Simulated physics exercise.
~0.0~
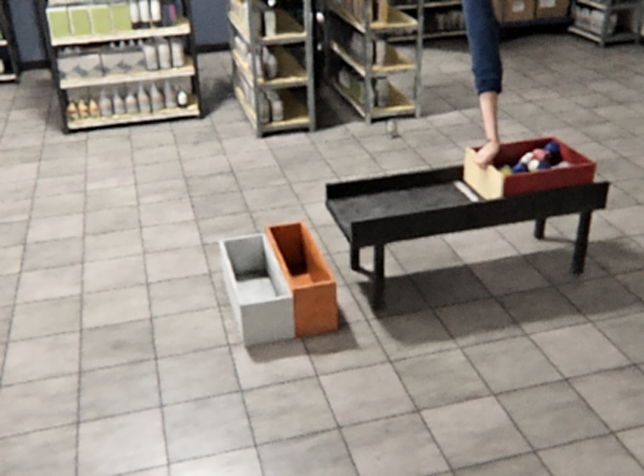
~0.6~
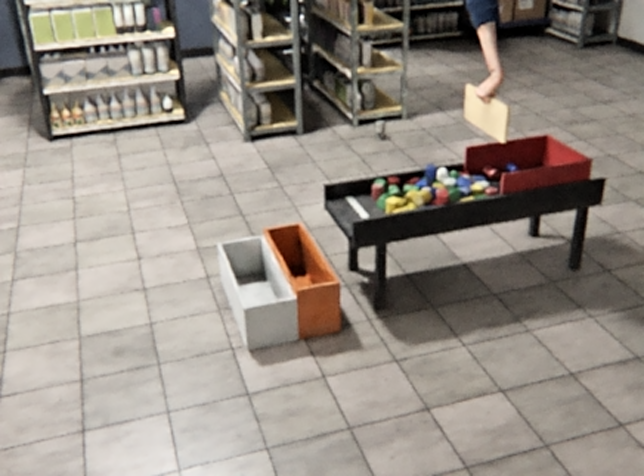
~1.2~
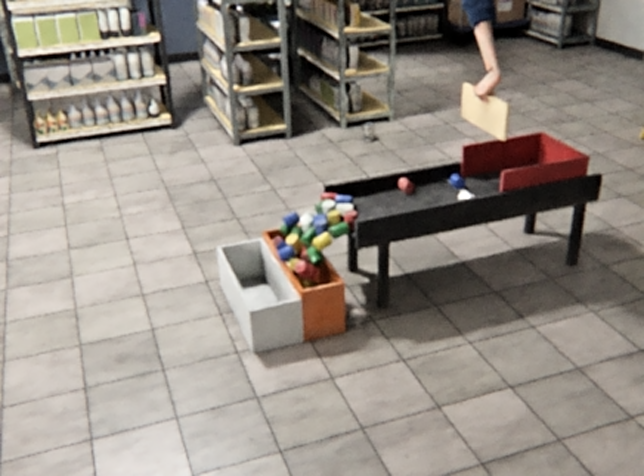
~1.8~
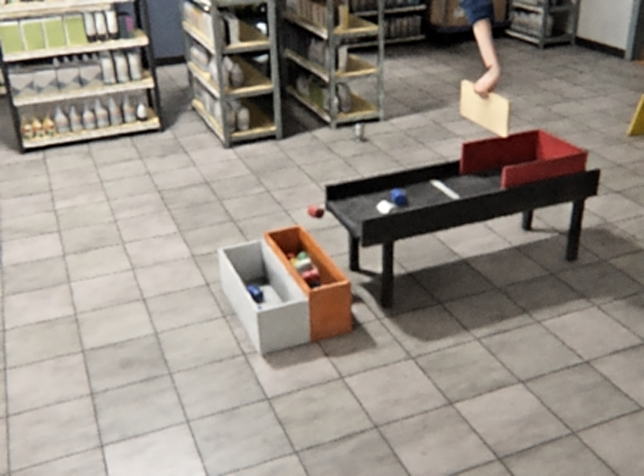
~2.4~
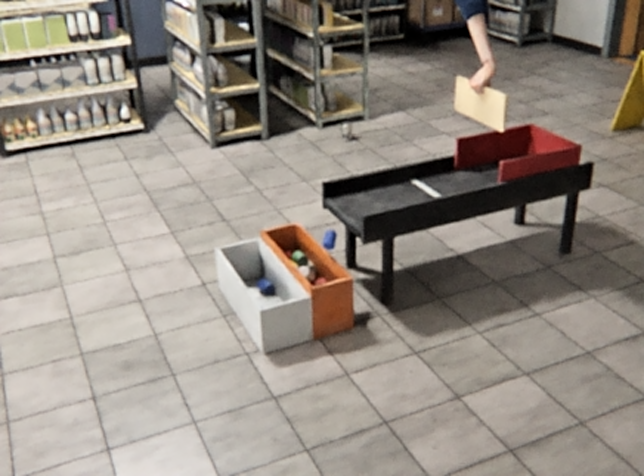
In a tiled room with stocked shelves, a hand lifts a gate from a red pen, and colourful small jars travel left along a low black belt, spilling off its end mostly into an orange box, with a couple reaching the white bin beyond.
